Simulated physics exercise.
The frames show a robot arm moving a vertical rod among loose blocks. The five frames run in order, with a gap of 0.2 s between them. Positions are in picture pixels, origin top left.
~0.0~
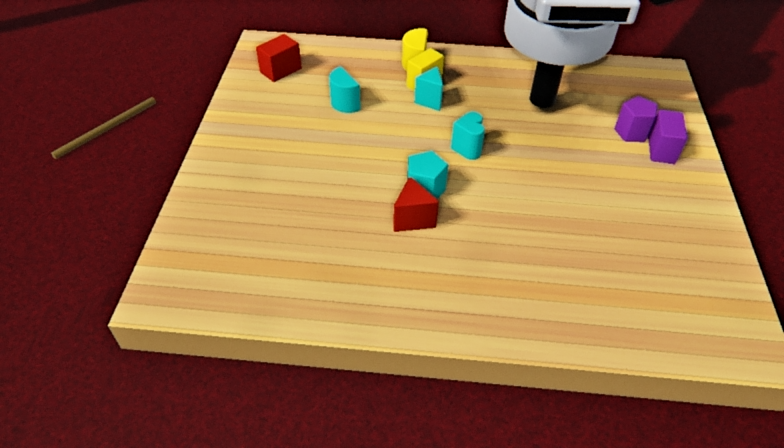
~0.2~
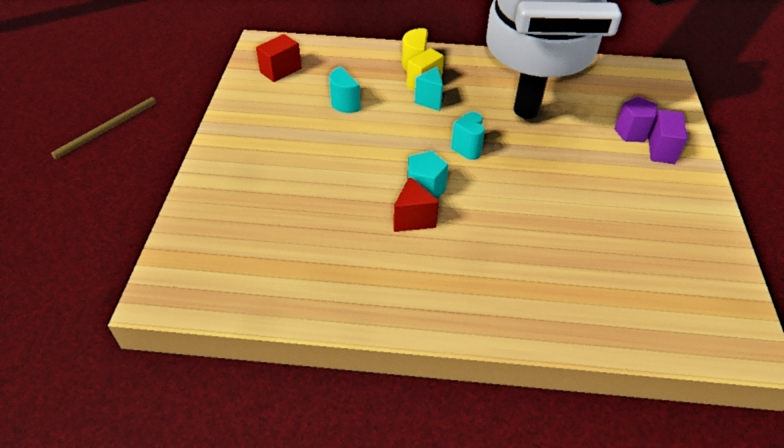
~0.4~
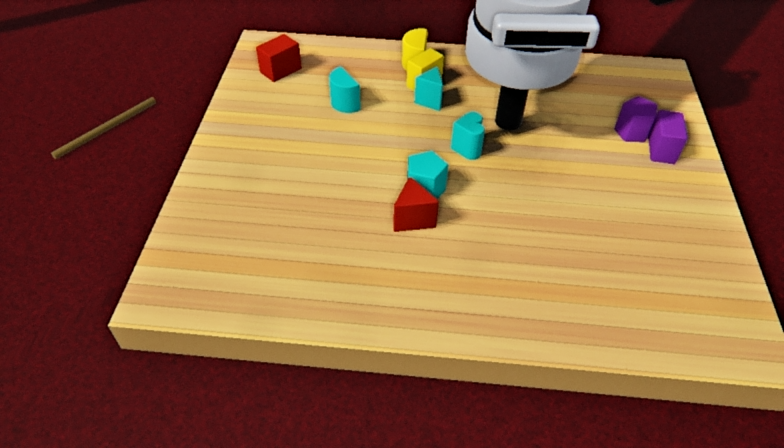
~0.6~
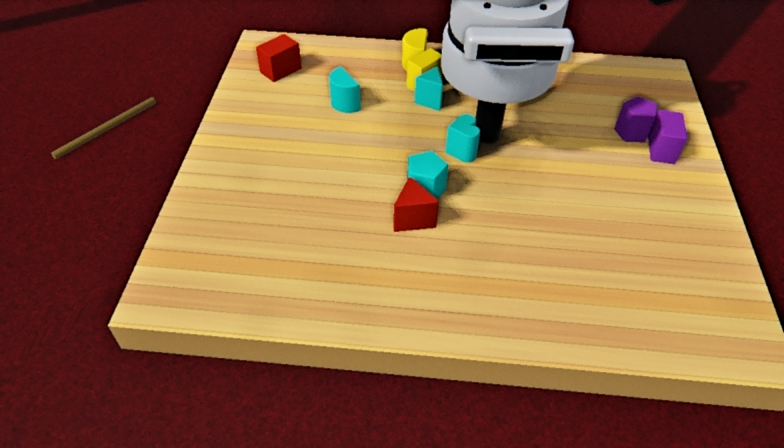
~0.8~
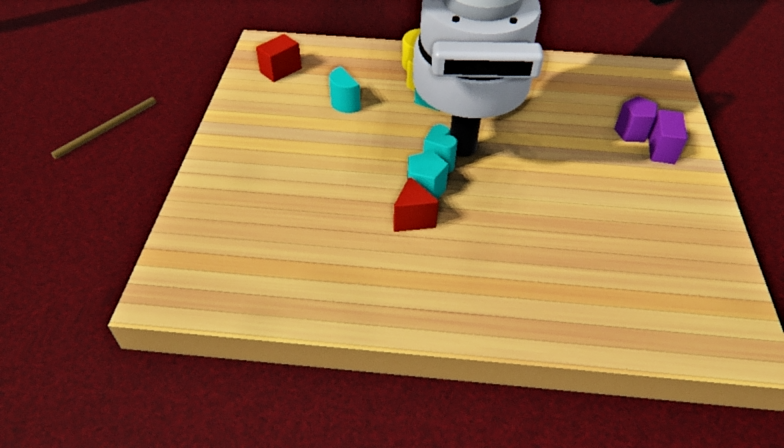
The video shows a robot arm moving a black vertical rod toward the lower left across a wooden board of coloured blocks, then pushing a turquoise heart-shaped block a short way left, close to a turquoise pentagon beside a red triangular block.
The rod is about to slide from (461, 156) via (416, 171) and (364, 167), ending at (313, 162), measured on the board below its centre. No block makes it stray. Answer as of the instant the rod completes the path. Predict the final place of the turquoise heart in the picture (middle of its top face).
It comes to (295, 150).
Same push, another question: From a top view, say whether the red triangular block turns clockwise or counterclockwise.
Viewed from above: Anti-clockwise.
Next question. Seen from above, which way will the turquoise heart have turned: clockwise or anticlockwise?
It swings round anticlockwise.
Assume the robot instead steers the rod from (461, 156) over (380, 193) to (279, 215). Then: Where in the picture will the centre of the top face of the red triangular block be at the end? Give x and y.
Final place: (410, 217).
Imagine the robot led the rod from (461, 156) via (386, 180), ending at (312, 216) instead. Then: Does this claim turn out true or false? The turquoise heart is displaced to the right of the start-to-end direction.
That claim is true.
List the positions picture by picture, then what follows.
In the first frame, lower end of the rod (542, 100), tops of blocks, red triangular block (414, 194), turquoise pentagon (427, 163), turquoise heart (471, 122).
In the second frame, rod (526, 111), blocks as before.
In the third frame, rod (508, 122), blocks as before.
In the fourth frame, rod (487, 135), turquoise heart (466, 125).
In the fifth frame, rod (462, 148), red triangular block (414, 194), turquoise pentagon (427, 163), turquoise heart (441, 135).
On the path given first. One third of the way, rod (416, 163); red triangular block (412, 199), turned 20° anticlockwise; turquoise pentagon (411, 172), turned 60° anticlockwise; turquoise heart (391, 148).
Two thirds of the way, rod (363, 159); red triangular block (412, 199), turned 20° anticlockwise; turquoise pentagon (411, 172), turned 60° anticlockwise; turquoise heart (337, 147).
At the end, rod (312, 153); red triangular block (412, 199), turned 20° anticlockwise; turquoise pentagon (411, 172), turned 60° anticlockwise; turquoise heart (295, 150), turned 40° anticlockwise.
